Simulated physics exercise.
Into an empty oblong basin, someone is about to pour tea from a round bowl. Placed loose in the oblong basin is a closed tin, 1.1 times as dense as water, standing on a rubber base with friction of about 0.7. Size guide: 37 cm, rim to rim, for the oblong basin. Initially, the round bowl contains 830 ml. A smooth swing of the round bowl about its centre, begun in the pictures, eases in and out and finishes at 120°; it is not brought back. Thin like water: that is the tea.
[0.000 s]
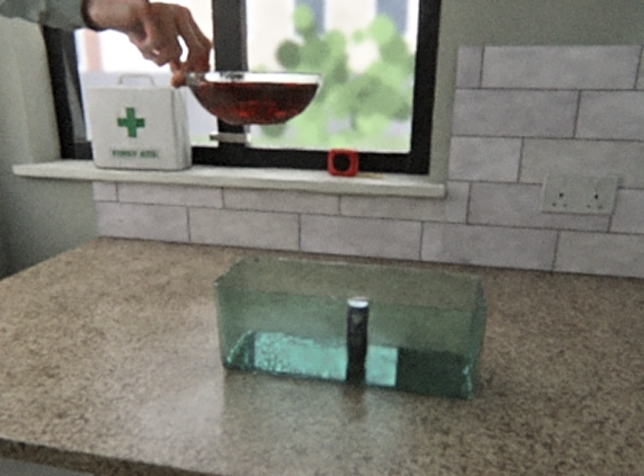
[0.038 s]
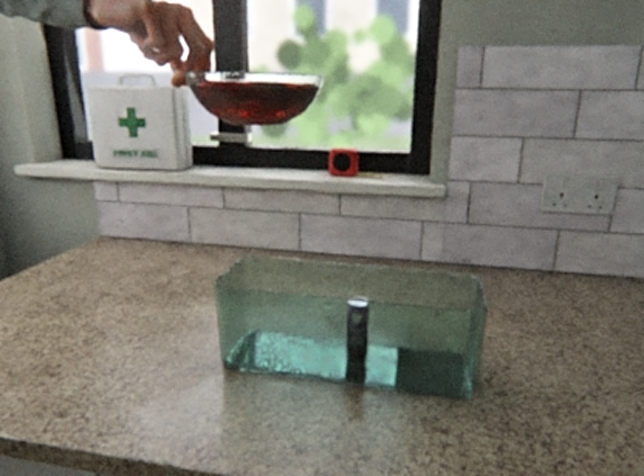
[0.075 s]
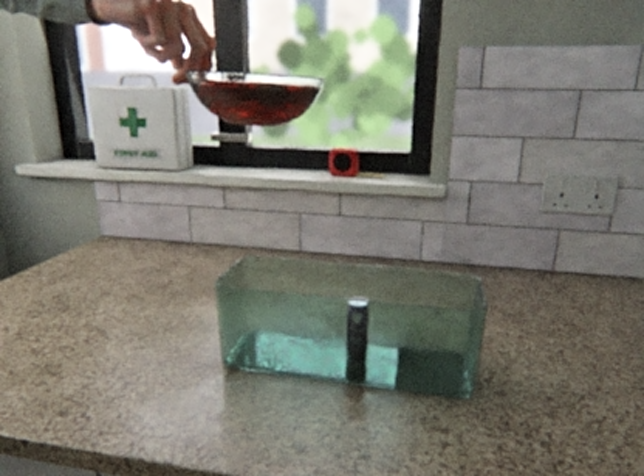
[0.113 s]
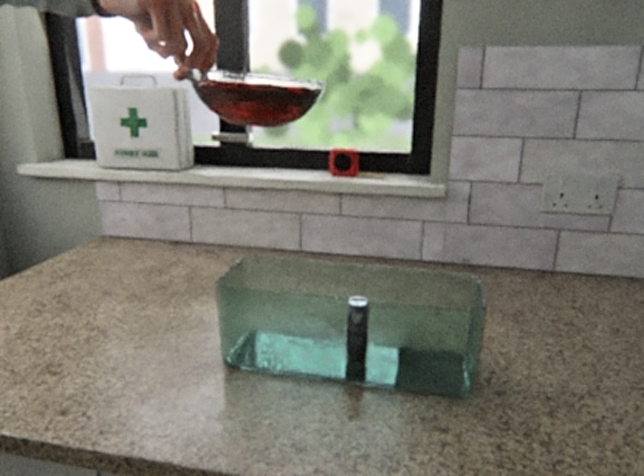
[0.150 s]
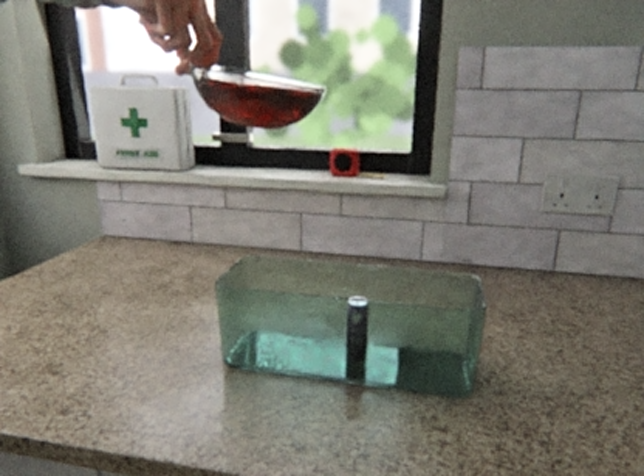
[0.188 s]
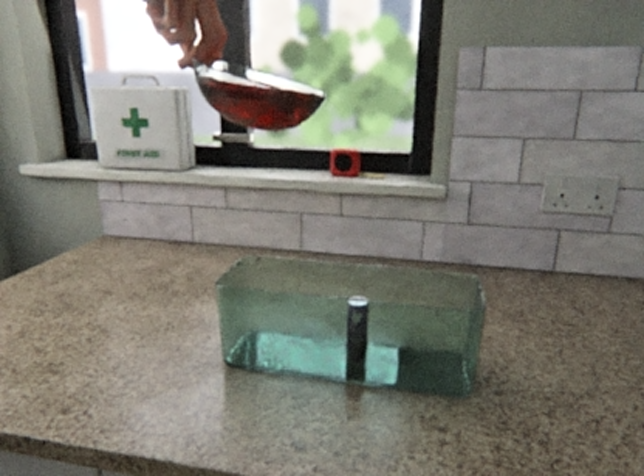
A hand tilting a round glass bowl of reddish-brown tea rightward above a clear oblong basin holding an upright dark tin.
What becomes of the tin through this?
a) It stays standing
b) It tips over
It stays standing (a).
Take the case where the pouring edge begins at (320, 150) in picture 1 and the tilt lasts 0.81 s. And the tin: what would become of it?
After that, the tin stays vertical.
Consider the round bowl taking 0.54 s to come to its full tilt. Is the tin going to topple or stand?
Then it stays up.
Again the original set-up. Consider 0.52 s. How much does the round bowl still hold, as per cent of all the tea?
I'd estimate some 8 % remains.
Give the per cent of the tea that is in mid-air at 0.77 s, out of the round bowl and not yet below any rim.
Something like 3 per cent of the total.
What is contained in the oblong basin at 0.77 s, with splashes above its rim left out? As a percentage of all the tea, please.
I'd put it at roughly 86 per cent.
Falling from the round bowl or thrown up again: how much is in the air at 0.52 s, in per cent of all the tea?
About 78 per cent.
Then, 0.52 s in, the tilt is 87° and 8 per cent is still to pour; the tin stands where it began.
Then, 0.77 s in, the tilt is 119° and 0 per cent is still to pour; the tin stands where it began.
Then, 1.03 s in, the tilt is 120° and 0 per cent is still to pour; the tin stands where it began.
Then, 1.31 s in, the tilt is 120° and 0 per cent is still to pour; the tin stands where it began.
Finally, the tin stands where it began.
